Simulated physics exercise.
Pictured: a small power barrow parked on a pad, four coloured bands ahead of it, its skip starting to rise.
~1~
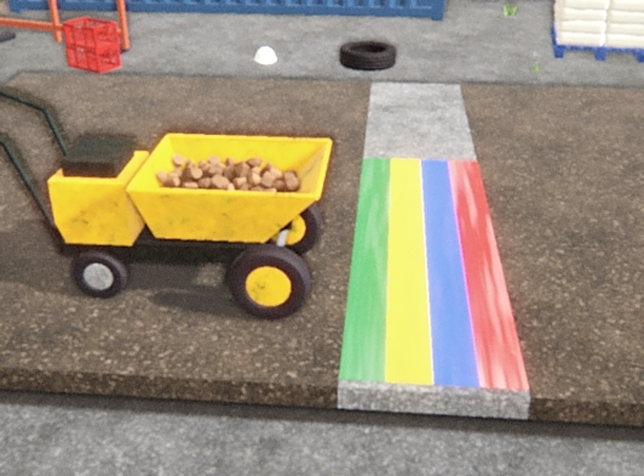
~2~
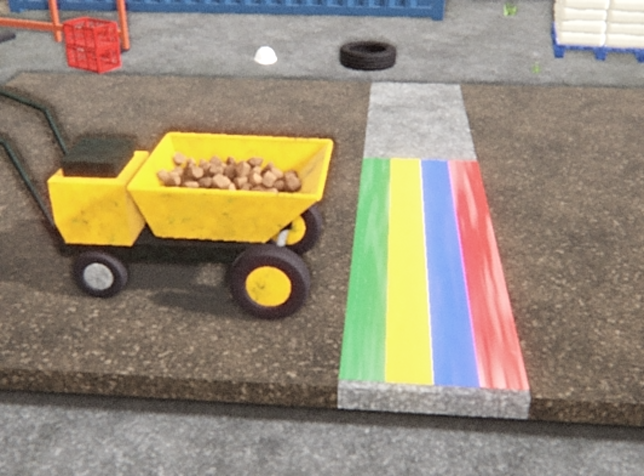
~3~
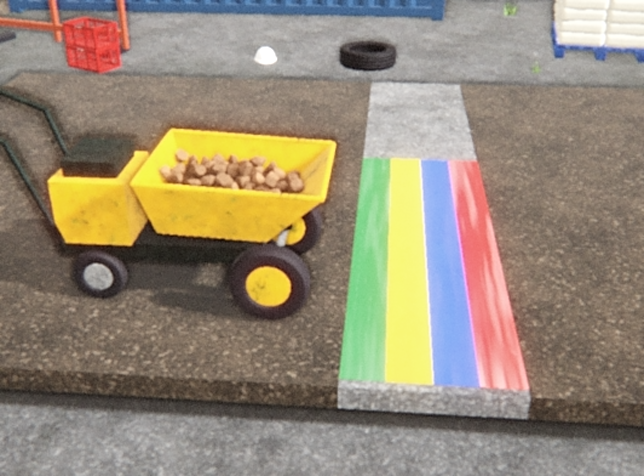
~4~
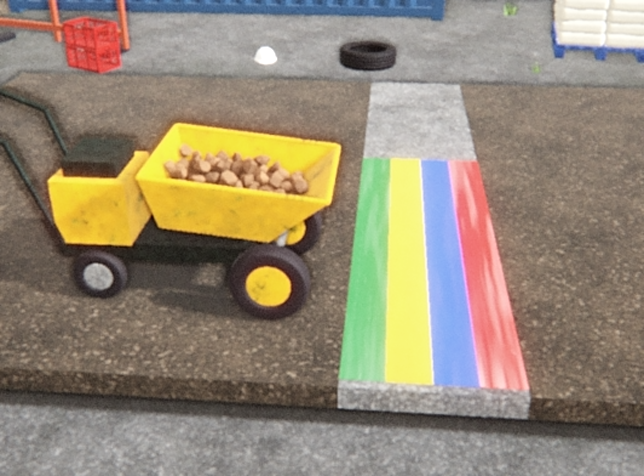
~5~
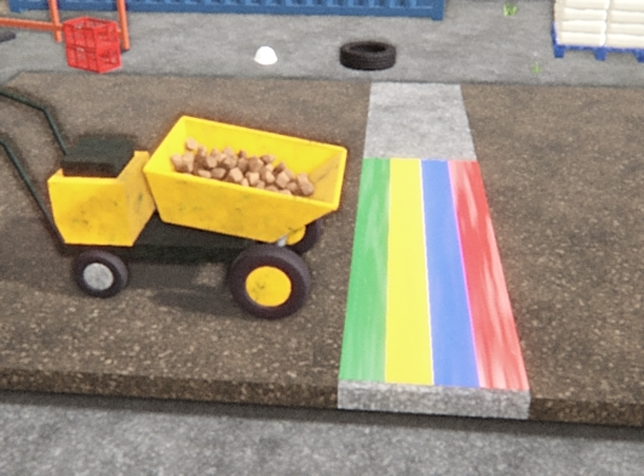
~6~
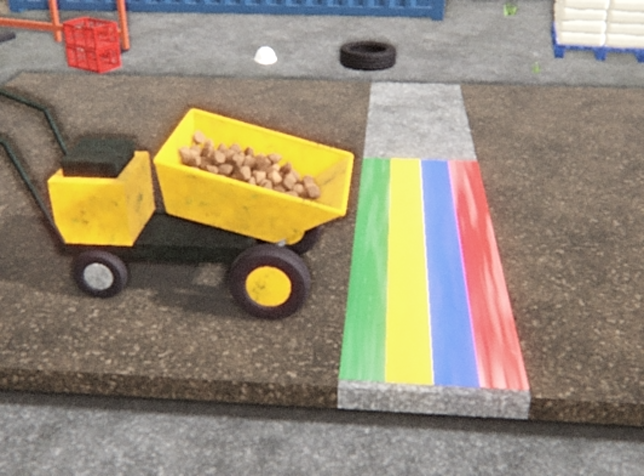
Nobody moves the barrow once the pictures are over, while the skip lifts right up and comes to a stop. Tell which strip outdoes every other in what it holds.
The yellow strip holds the most.
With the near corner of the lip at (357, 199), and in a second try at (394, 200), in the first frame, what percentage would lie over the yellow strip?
Roughly 10 per cent at the first spot and 0 per cent at the second.
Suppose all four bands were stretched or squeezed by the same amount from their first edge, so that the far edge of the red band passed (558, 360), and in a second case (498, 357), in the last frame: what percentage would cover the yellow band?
The first gives around 40 per cent, the second around 30 per cent.
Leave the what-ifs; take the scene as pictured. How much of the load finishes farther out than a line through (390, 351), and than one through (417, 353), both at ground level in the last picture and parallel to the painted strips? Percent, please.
Roughly 90 and 60 percent.
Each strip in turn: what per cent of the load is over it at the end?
Green strip near 5; yellow strip near 35; blue strip near 25; red strip near 20.
Shortly afterwards, skip tipped steeply; the whole lot in the skip.
Next, skip tipped steeply; the bulk in the skip; only a few over the green strip; near a quarter over the yellow strip; only a few over the blue strip; only a few falling.
Some moments later, skip tipped right over; a little in the skip; only a few over the green strip; near a third over the yellow strip; near a quarter over the blue strip; a little over the red strip; only a few off the paint.
In the end, skip tipped right over; a little in the skip; a little over the green strip; near a third over the yellow strip; near a quarter over the blue strip; near a quarter over the red strip; a little off the paint.
